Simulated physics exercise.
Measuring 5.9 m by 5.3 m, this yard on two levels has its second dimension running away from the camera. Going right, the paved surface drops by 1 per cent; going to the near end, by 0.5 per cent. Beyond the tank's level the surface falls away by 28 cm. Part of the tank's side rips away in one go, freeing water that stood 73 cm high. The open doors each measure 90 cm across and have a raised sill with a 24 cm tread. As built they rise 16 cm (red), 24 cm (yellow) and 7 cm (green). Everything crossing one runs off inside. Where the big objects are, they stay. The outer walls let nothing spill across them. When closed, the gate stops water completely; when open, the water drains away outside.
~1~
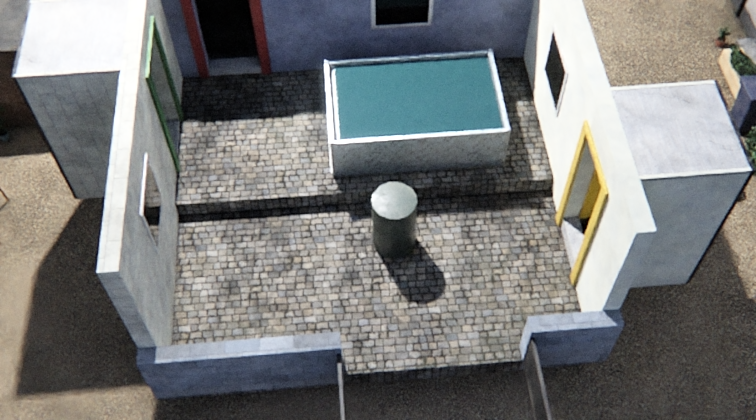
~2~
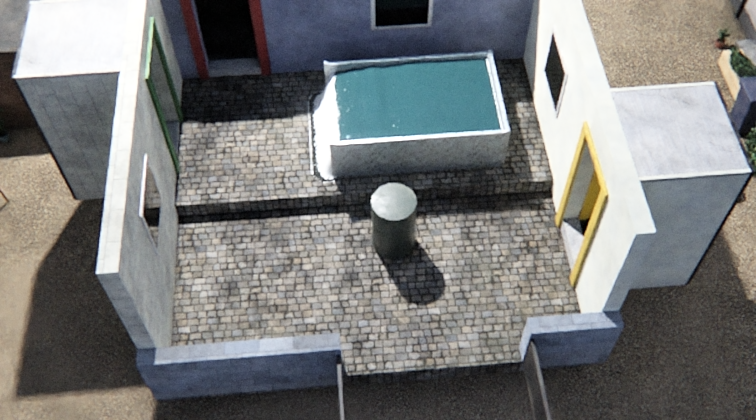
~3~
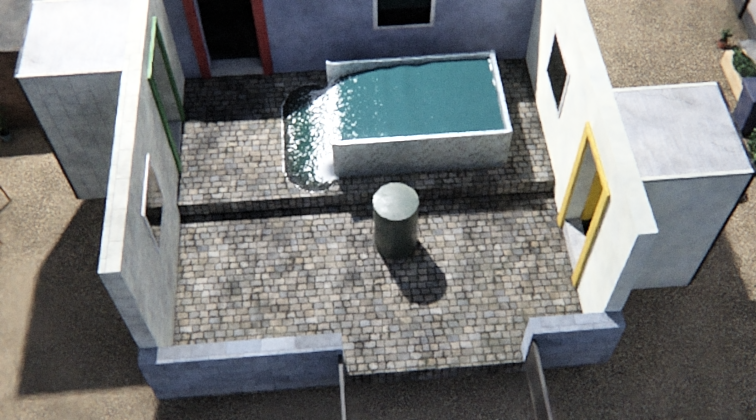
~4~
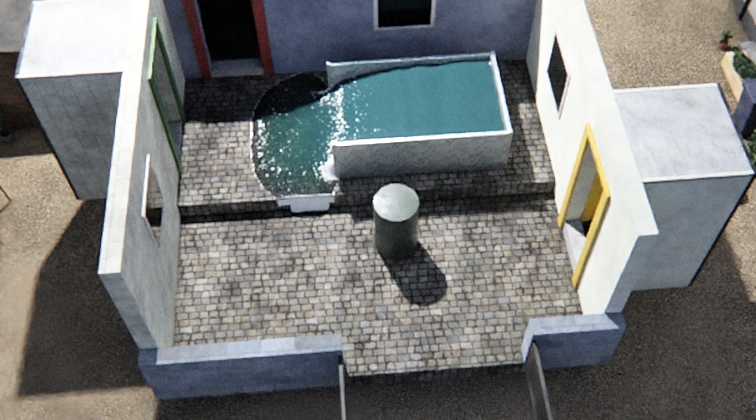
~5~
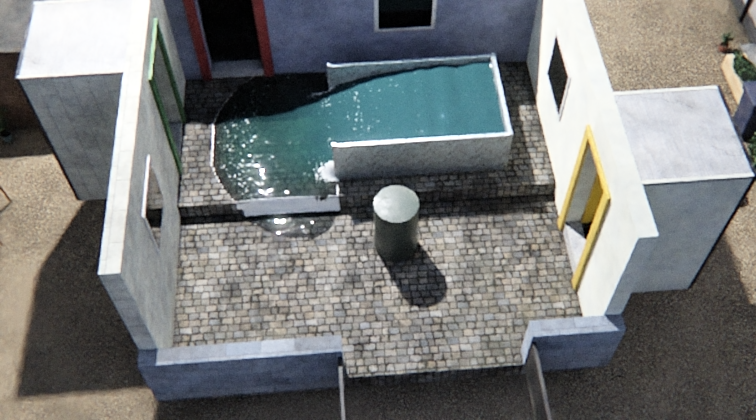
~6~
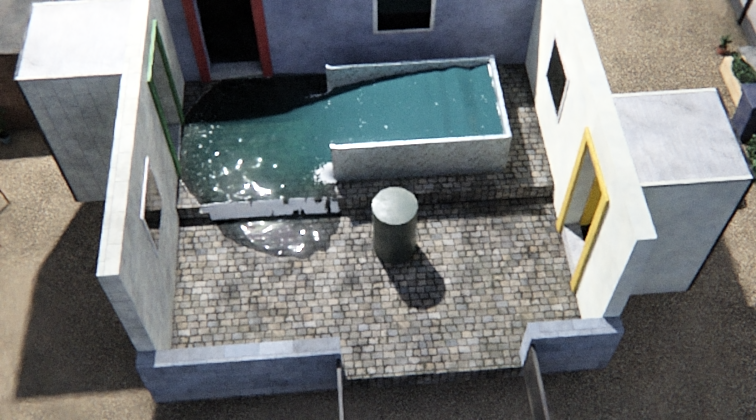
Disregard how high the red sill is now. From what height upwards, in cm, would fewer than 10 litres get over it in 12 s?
About 29 cm.
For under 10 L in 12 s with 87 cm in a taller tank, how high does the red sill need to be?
Then around 35 centimetres.
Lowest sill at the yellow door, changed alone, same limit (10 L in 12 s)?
For yellow, a step near 13.0 cm.
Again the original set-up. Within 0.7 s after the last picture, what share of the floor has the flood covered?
Close to 35 per cent of it is wet.
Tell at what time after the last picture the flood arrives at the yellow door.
Arrival: Yellow 4.0 s.
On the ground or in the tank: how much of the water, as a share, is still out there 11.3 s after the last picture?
Around 62 percent is still there.
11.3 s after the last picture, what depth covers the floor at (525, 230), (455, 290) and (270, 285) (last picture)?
Around 11 cm, 7 cm and 8 cm.
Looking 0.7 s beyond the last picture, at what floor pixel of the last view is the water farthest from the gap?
Lab note: Front tip approx. at (175, 296).
Then, 0.7 s after the last picture water covers 35 % of the floor, deepest (42 cm) near (196, 84); 17 cm at the red door, 0 litres in over its 16 cm sill.
Then, 2.3 s after the last picture water covers 45 % of the floor, deepest (37 cm) near (170, 375); 26 cm at the red door, 57 litres in over its 16 cm sill.
Then, 11.3 s after the last picture water covers 95 % of the floor, deepest (13 cm) near (580, 346); 2 cm at the red door, 86 litres in over its 16 cm sill.
At the red door as built, the water peaked near 29 cm, 1.9 s after the last picture.
With a sill of 25.5 cm, 19 litres would have come in within the 12 s; with 34 cm, 2 litres. So under 10 litres takes about 29 cm.
